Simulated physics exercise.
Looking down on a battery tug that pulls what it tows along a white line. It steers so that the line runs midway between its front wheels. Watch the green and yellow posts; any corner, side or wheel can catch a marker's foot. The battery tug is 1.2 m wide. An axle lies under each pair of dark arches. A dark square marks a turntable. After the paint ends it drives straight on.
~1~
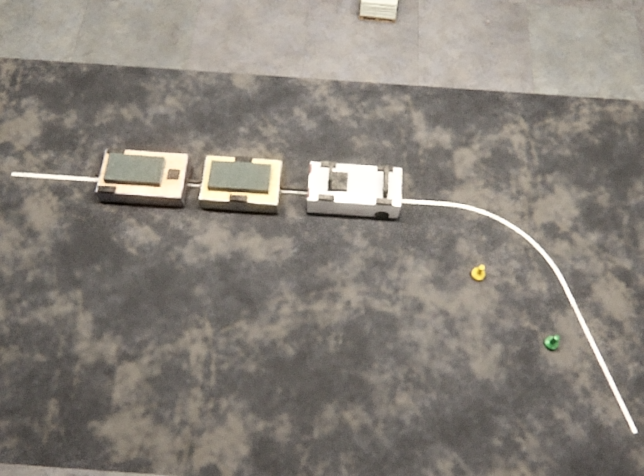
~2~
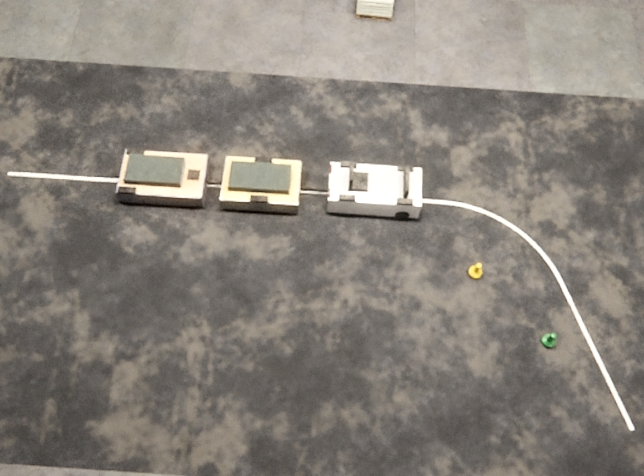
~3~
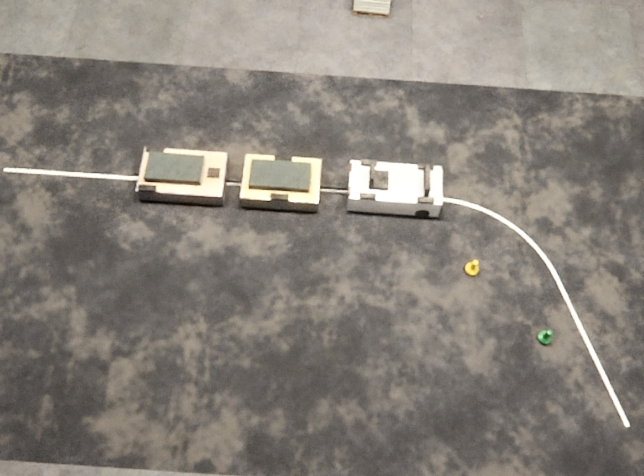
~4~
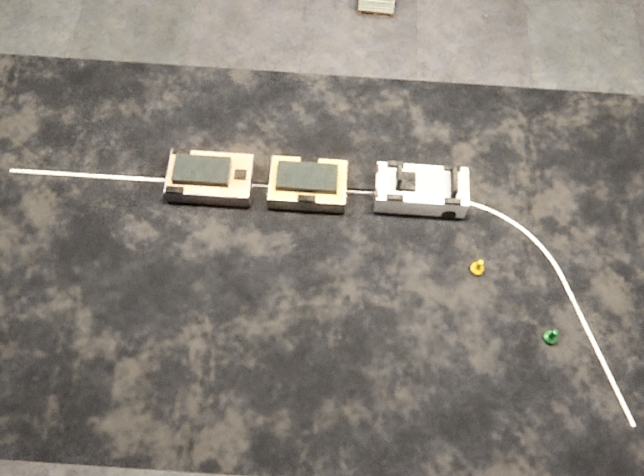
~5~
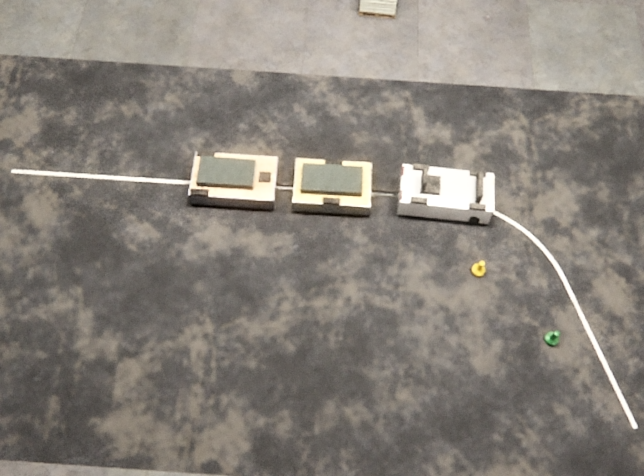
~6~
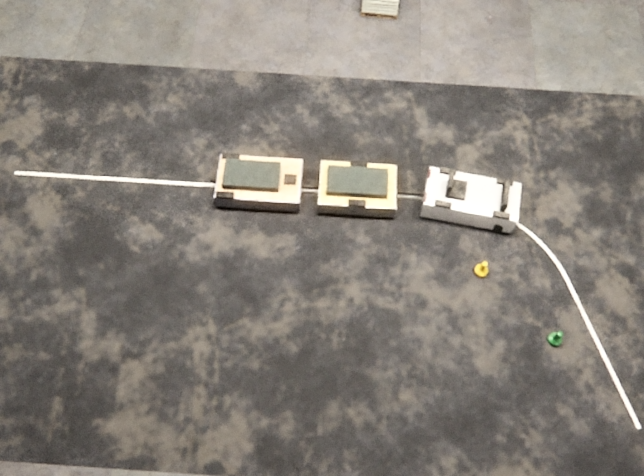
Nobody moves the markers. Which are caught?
Green gets struck, yellow stays untouched.
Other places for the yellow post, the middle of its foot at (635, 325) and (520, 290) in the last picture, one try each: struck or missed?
First missed, second hit.
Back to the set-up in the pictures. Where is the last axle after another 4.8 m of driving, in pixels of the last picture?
Near (388, 187).
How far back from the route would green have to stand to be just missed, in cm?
About: Green 25.
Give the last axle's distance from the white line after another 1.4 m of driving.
About 0 cm.
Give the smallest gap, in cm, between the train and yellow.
Yellow 10.
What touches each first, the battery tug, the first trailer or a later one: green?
Green: Trailer one.
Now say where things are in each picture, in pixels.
In the first frame, nose (396, 187); last axle (111, 170); still straight; green (553, 342), yellow (479, 273); 2 trailers.
In the second frame, nose (416, 187); last axle (131, 171); still straight.
In the third frame, nose (436, 185); last axle (151, 168); still straight.
In the fourth frame, nose (463, 186); last axle (178, 170); still straight.
In the fifth frame, nose (488, 192); last axle (203, 173); turned 3°.
In the sixth frame, nose (514, 201); last axle (228, 175); turned 8°; green (556, 338), yellow (482, 269).
With 2.7 m more driven, the last axle is at (320, 180) of the last picture, on the line.
With 5.4 m more driven, the last axle is at (410, 191) of the last picture, 10 cm off the line.
With 6.8 m more driven, the last axle is at (454, 205) of the last picture, 50 cm off the line; the first trailer has hit green.
With 8.7 m more driven, the last axle is at (512, 242) of the last picture, 90 cm off the line; yellow has been passed with 10 cm to spare.
With 13.6 m more driven, the last axle is at (634, 405) of the last picture, 15 cm off the line; 1 of 2 struck in all.
